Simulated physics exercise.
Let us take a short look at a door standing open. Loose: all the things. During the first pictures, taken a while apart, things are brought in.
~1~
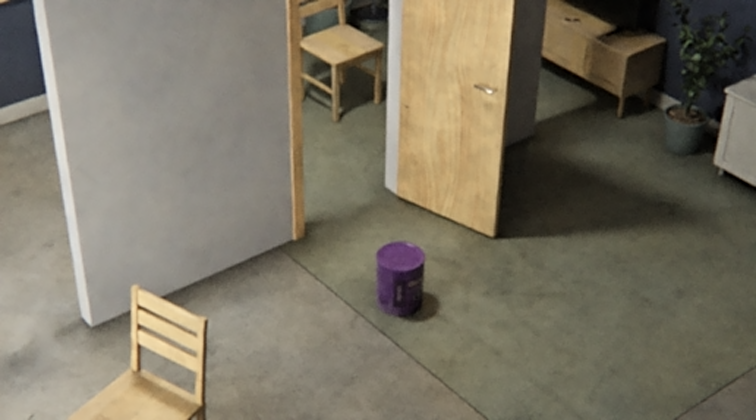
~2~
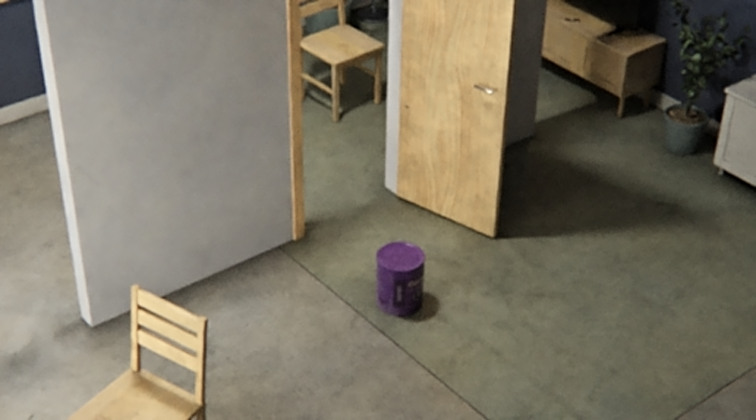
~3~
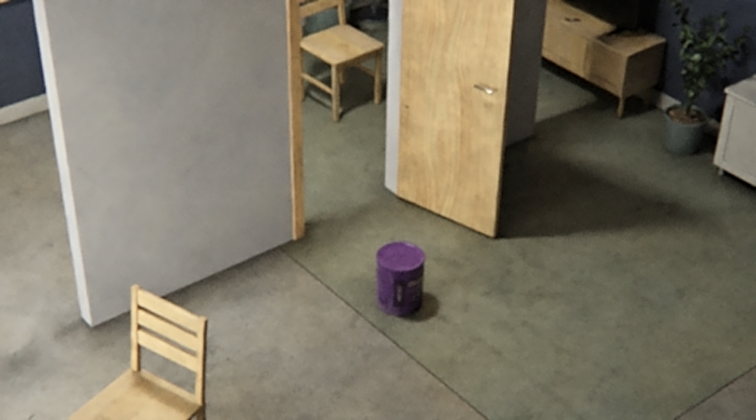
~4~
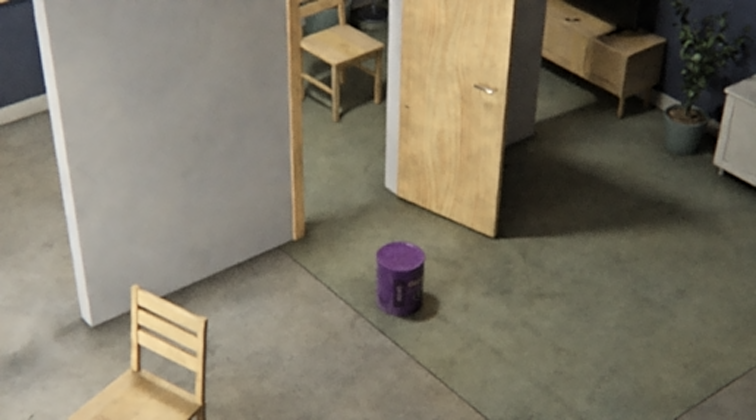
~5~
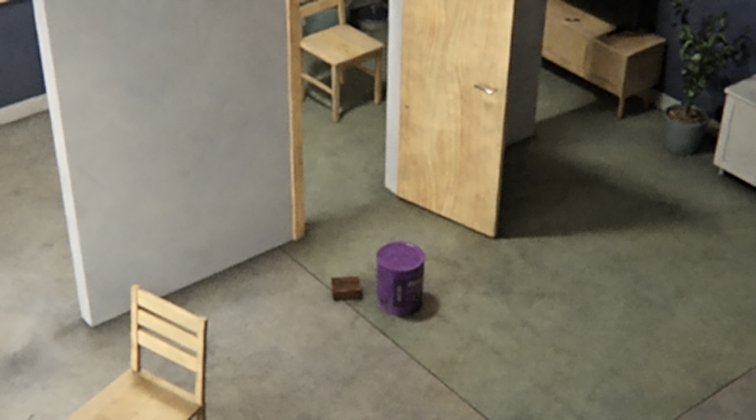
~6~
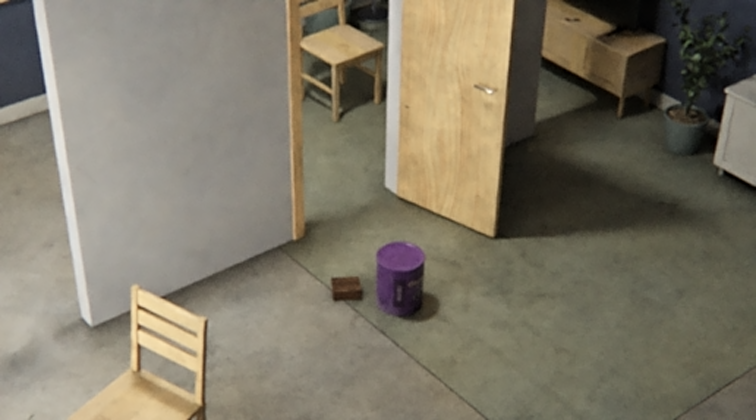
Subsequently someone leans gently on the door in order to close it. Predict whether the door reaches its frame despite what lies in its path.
The door reaches the frame.
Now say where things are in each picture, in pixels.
The first picture shows door wide open and still; purple pail (400, 279).
The second picture shows door wide open and still; purple pail (400, 279).
The third picture shows door wide open and still; purple pail (400, 279).
The fourth picture shows door wide open and still; purple pail (400, 279).
The fifth picture shows door wide open and still; purple pail (400, 279).
The sixth picture shows door wide open and still; brown box (346, 288); purple pail (400, 279).
Then, 0.90 s after the last picture, open by 81°.
Then, 1.60 s after the last picture, open by 52°.
Then, 2.40 s after the last picture, open by 17°.
At rest, open by 0°; both in place. Seen from the same camera at the end, brown box near (346, 288).
